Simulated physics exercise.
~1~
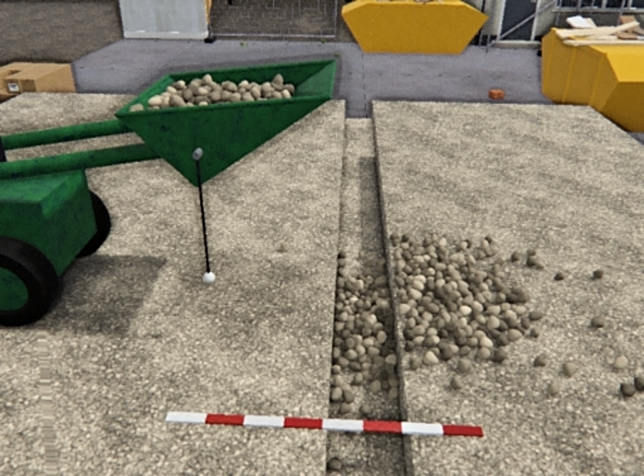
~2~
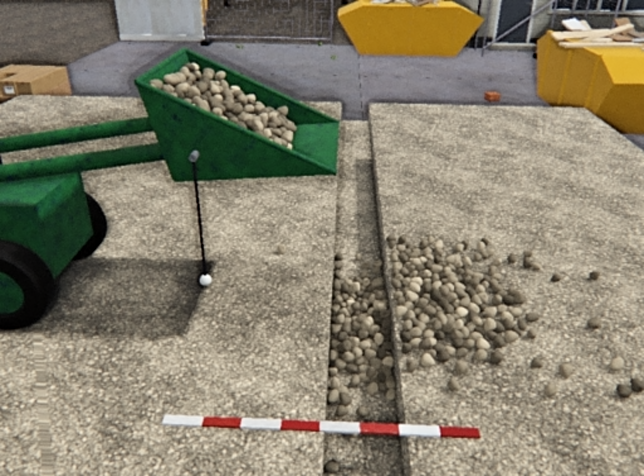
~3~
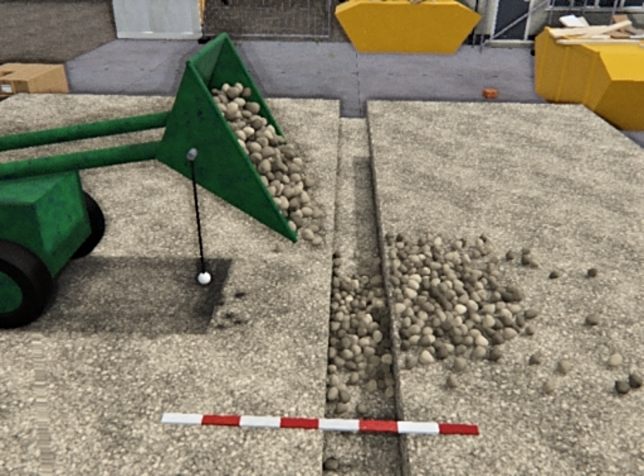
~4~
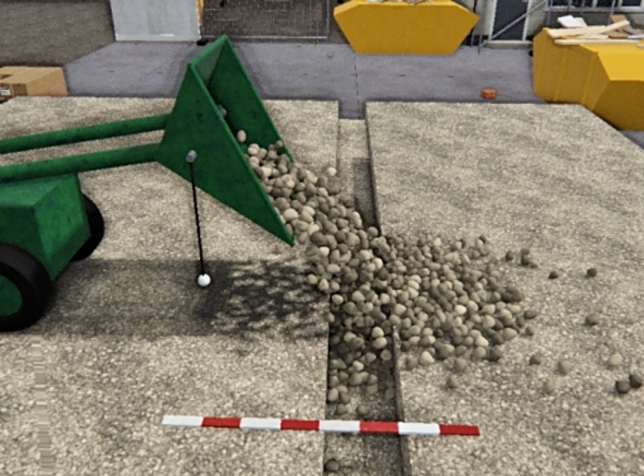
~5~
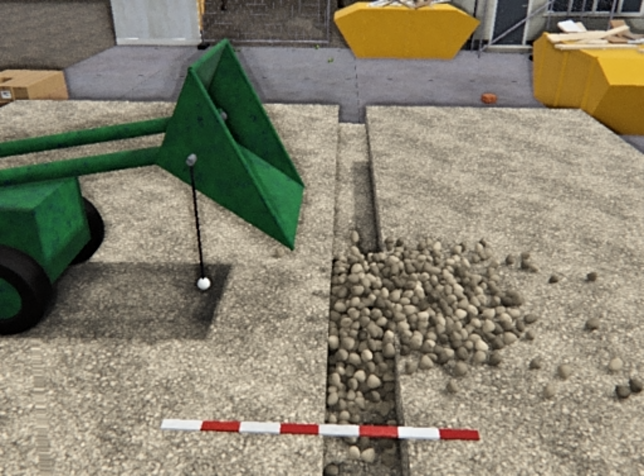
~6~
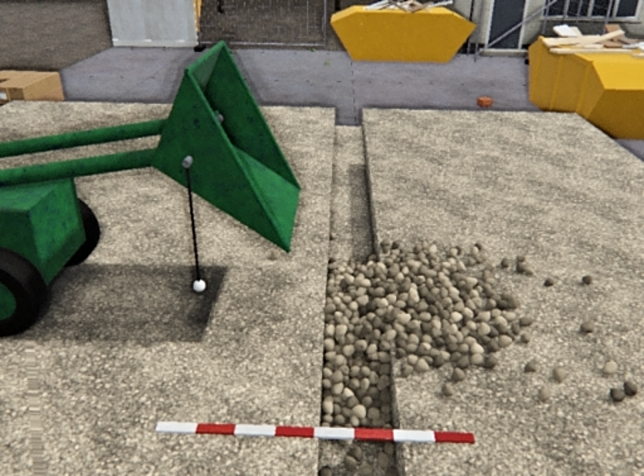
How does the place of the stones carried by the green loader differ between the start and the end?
At the start they sit in the raised green bucket, up and to the left of the trench. At the end they lie lower down and further right, mostly in the trench and merged with the older pile.
